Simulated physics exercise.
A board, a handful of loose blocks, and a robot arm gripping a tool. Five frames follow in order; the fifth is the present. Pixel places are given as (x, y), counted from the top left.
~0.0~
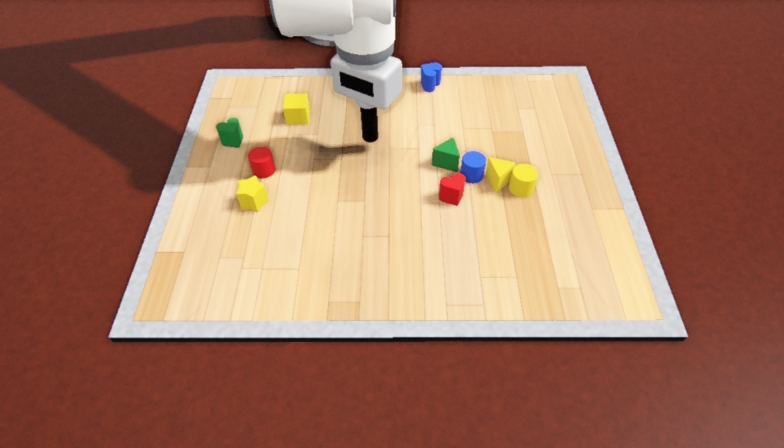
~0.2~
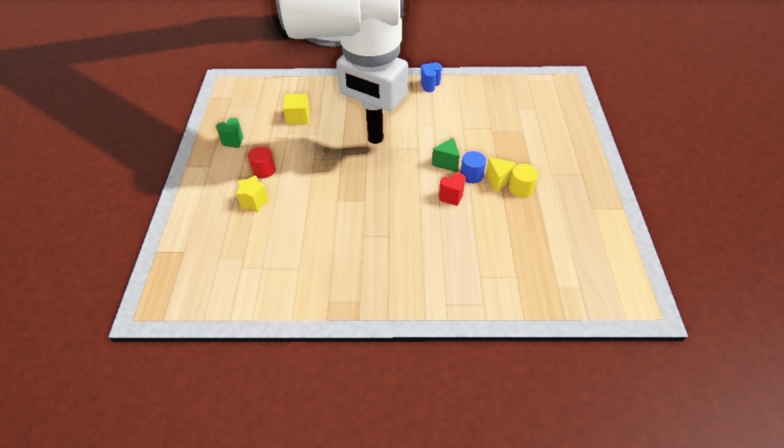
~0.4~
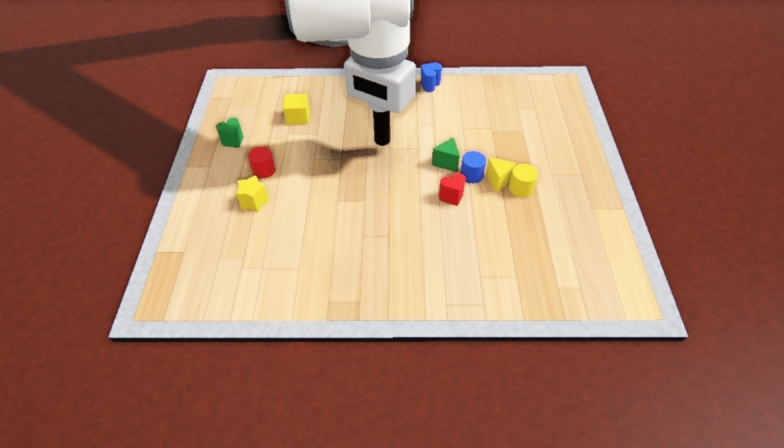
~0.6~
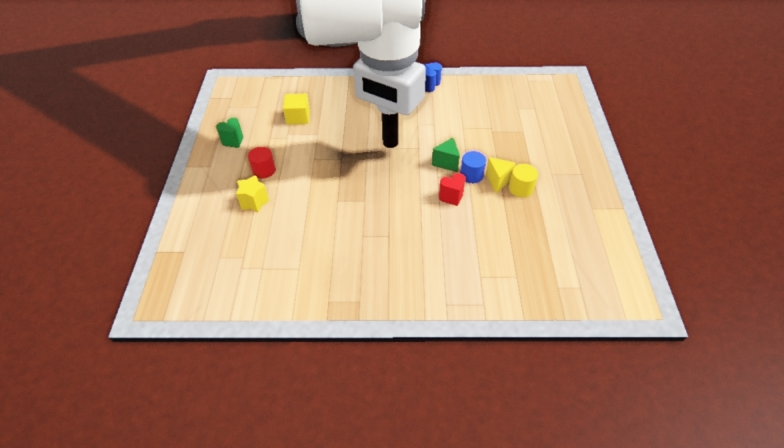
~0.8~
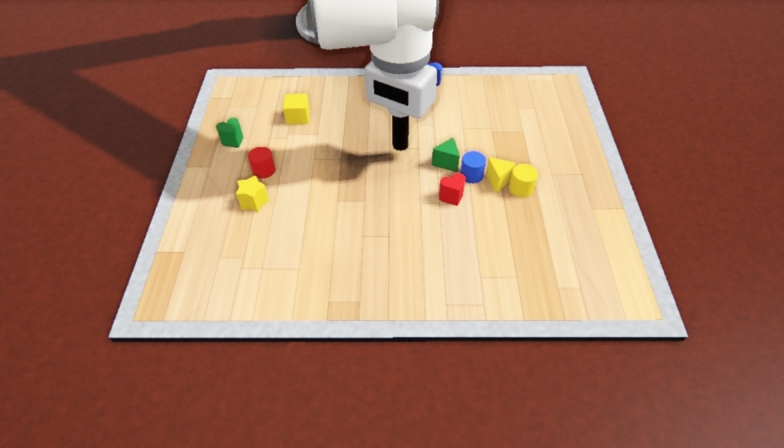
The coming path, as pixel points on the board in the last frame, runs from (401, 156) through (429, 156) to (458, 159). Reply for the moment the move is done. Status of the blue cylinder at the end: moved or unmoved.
Moved off its spot.
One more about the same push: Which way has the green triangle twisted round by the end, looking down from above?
The turn is clockwise.
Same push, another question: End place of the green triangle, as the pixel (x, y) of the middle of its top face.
Its top centre lands on (464, 155).
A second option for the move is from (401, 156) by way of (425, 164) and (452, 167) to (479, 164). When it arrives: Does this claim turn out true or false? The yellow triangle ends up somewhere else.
This is true.
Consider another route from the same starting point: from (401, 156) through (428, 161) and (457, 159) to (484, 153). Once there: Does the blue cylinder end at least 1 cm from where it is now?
In short: Yes.
What follows on the original path. Halfway along, tool at (431, 146); nothing pushed yet.
At the end, tool at (459, 149); green triangle at (464, 155), turned 50° clockwise; blue cylinder at (482, 165); yellow triangle not moved.
